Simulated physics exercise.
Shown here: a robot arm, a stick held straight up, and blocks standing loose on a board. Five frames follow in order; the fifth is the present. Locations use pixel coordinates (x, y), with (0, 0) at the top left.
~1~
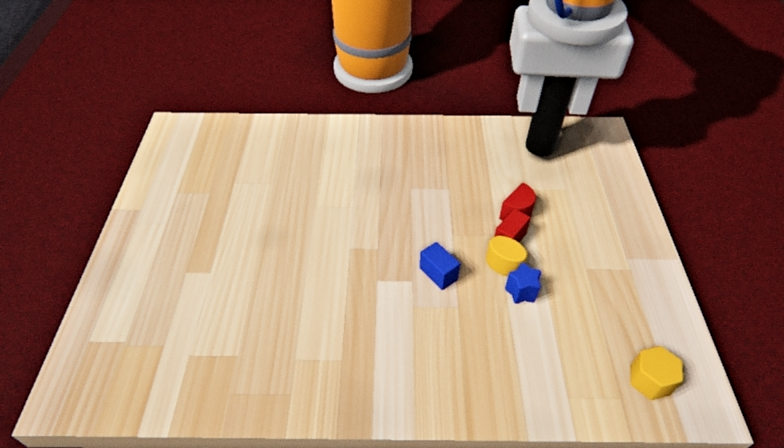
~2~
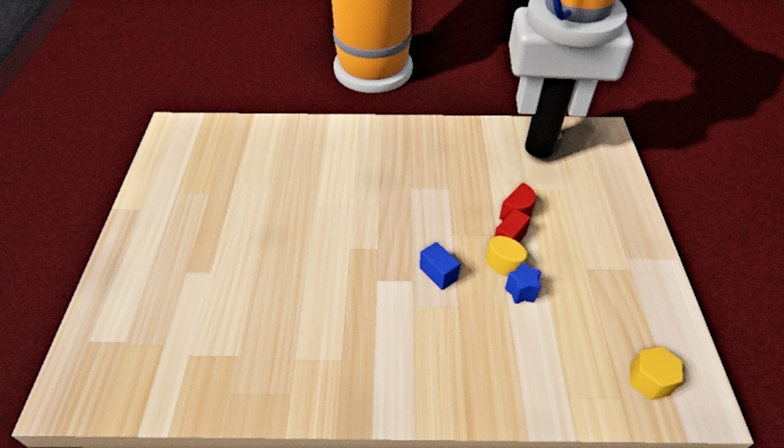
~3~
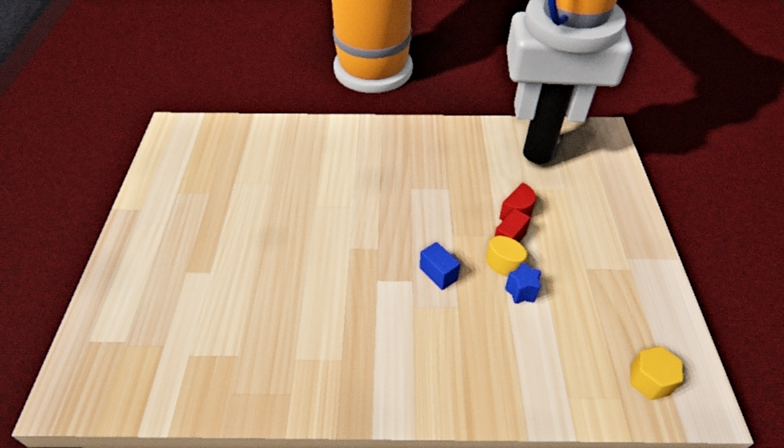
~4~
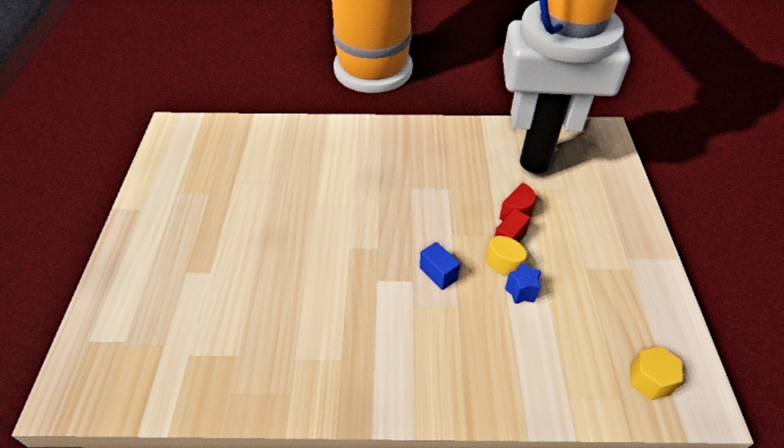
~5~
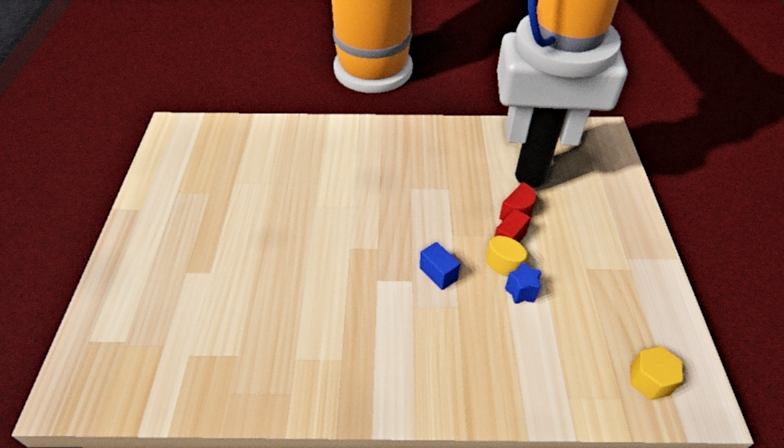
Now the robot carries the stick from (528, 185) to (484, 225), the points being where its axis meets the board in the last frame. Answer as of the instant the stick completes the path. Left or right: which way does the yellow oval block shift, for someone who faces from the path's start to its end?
Gets pushed left.
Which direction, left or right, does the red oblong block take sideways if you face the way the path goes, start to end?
Left-hand side.
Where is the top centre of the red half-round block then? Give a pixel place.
It will end up at (478, 236).
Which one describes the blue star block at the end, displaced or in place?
Moved off its spot.
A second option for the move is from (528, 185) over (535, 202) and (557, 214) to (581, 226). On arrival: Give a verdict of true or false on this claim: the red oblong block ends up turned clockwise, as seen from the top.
That statement is not accurate.
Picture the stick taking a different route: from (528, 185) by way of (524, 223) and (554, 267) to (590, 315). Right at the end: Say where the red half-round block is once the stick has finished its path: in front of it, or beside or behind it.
Slipped off.
What follows on the original path. Halfway along, stick at (509, 197); yellow oval block at (503, 265), turned 25° anticlockwise; red oblong block at (504, 240), turned 30° anticlockwise; red half-round block at (503, 213); blue star block at (531, 282).
At the end, stick at (485, 217); yellow oval block at (503, 289), turned 60° anticlockwise; red oblong block at (488, 263), turned 60° anticlockwise; red half-round block at (478, 236); blue star block at (537, 289), turned 40° anticlockwise.
